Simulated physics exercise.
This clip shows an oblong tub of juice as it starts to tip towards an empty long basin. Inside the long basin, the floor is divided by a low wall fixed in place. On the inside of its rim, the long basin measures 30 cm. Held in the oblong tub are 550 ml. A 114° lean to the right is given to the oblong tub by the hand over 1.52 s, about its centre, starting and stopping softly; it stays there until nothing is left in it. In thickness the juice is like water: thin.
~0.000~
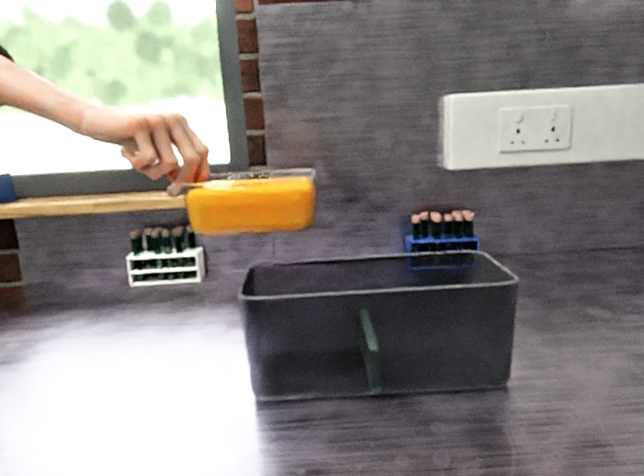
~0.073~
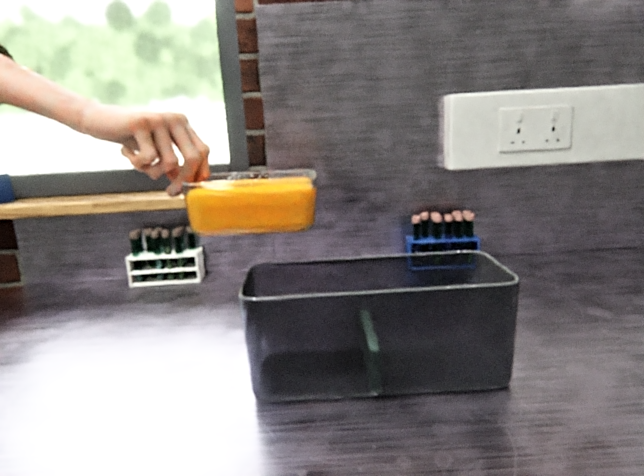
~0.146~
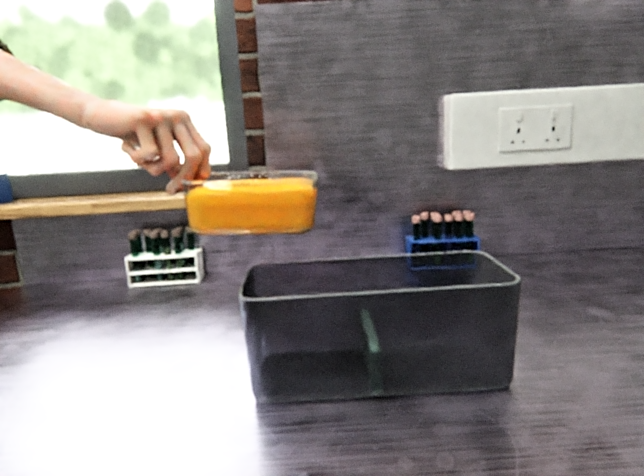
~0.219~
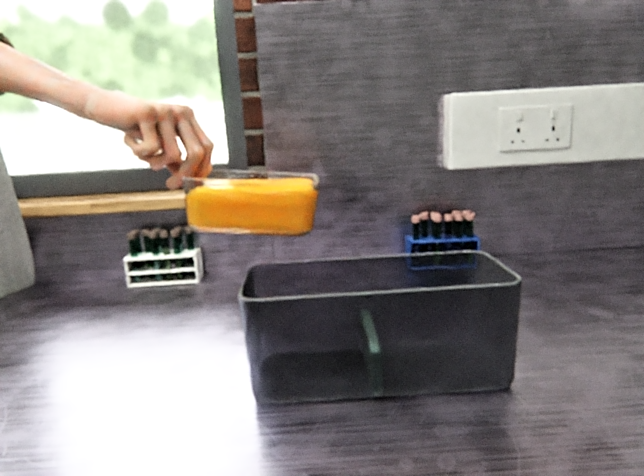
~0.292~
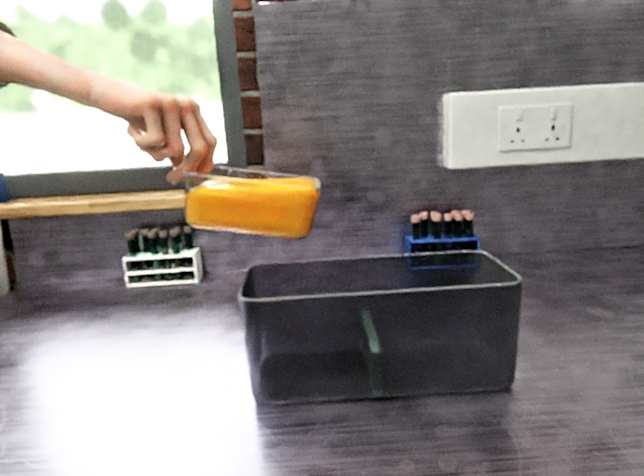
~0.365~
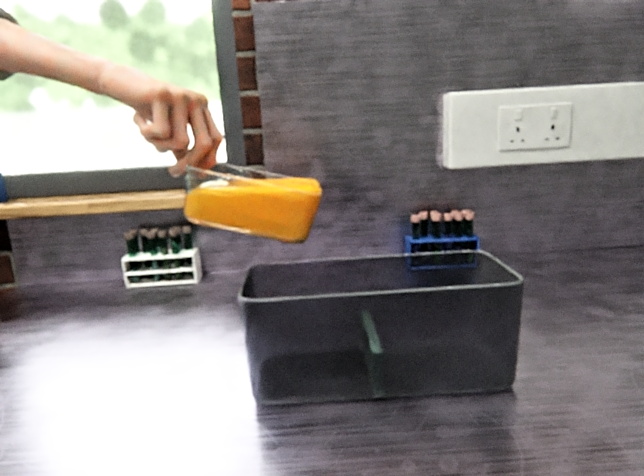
A hand slowly tilts a tub of orange juice rightward above a long dark basin.
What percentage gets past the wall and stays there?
About 60 per cent.
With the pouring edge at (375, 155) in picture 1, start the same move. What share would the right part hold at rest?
In that case roughly 90 per cent.
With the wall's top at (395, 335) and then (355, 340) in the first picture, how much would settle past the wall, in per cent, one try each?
Result: 10 per cent, then 70 per cent.
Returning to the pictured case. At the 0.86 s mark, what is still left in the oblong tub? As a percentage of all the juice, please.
About 22 percent.
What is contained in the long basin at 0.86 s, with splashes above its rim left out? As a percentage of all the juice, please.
Fraction in basin: Approx. 58%.
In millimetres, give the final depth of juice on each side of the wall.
Final levels - left approx 14 mm, right approx 18 mm.
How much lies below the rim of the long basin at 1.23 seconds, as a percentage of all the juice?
96 per cent or thereabouts.
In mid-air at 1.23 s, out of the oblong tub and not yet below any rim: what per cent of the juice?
Estimate: Around 1 per cent.
After 0.86 s the tilt is 69° and 22 per cent is still to pour, 13 is left of the wall and 45 right of it.
After 1.23 s the tilt is 104° and 2 per cent is still to pour, 37 is left of the wall and 60 right of it.
After 1.61 s the tilt is 114° and 0 per cent is still to pour, 40 is left of the wall and 60 right of it.
After 2.02 s the tilt is 114° and 0 per cent is still to pour, 40 is left of the wall and 60 right of it.
In the end 40 per cent lies left of the wall, 60 right of it and 0 outside.
